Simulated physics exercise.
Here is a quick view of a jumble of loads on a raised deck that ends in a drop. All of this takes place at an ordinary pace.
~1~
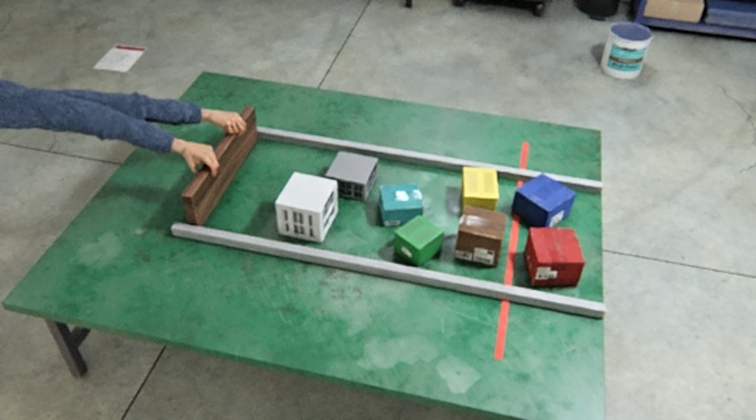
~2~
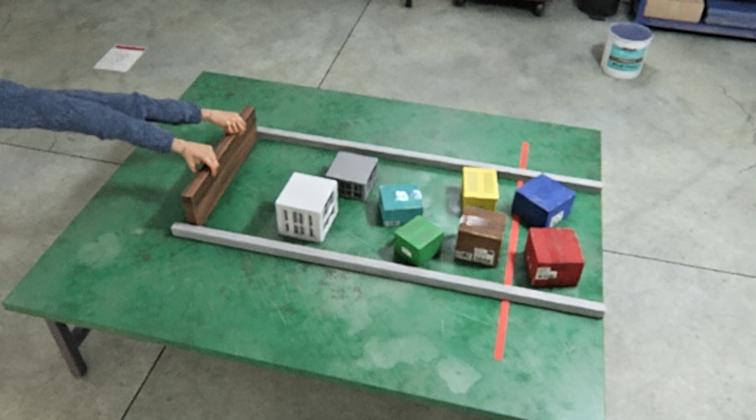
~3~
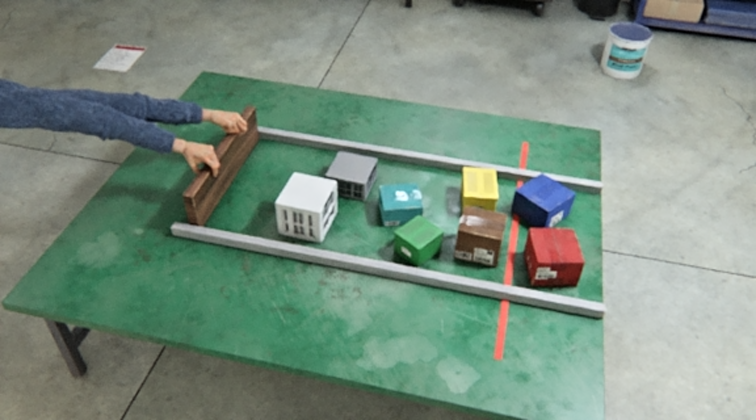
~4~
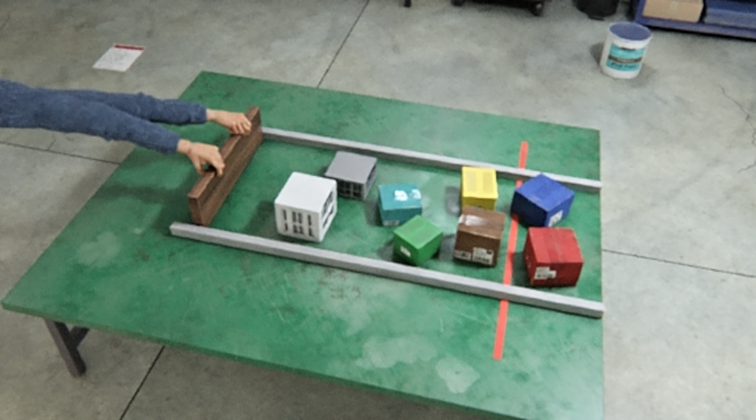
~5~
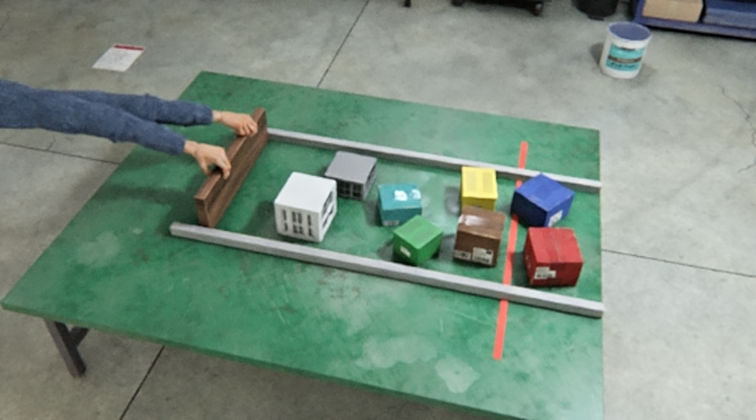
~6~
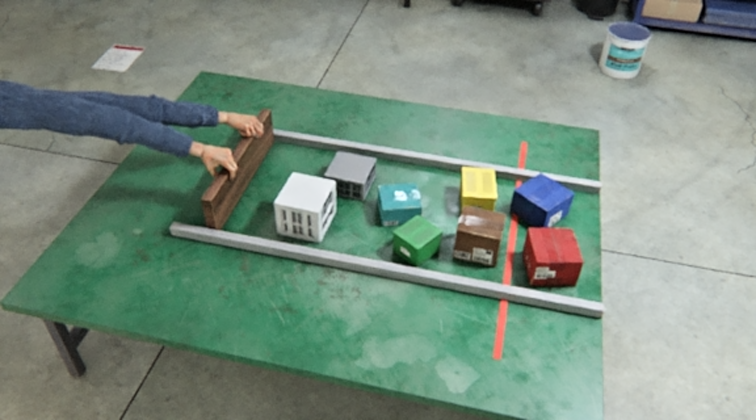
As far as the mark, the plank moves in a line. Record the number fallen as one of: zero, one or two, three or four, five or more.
Number fallen: Three or four.
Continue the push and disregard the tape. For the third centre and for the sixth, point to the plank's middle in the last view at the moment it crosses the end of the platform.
It sits around (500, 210) and after that around (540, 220).
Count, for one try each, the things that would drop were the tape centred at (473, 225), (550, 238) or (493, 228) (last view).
1, 6, 2.
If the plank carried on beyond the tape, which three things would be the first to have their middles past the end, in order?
Order noted: Red parcel, blue parcel, brown parcel.
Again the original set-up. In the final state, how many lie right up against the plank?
In contact: 2.
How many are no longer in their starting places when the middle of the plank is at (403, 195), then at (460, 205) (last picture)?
The number moved is 6 and then 8.
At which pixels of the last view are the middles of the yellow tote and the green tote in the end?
The yellow tote ends at (590, 207) and the green tote at (577, 272).
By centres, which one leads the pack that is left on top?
It would be the yellow tote.
A little later, none off yet; red parcel at rest near (552, 257); blue parcel at rest near (542, 202); brown parcel at rest near (479, 236).
Next, none off yet; red parcel at rest near (552, 257); blue parcel at rest near (542, 202); brown parcel shifted a little near (487, 236).
Later still, none off yet; red parcel shifted about its own width near (608, 269); blue parcel shifted about its own width near (578, 200); brown parcel shifted well along near (560, 247).
When it is over, the number that fall off is three or four; down, brown parcel, blue parcel and red parcel.
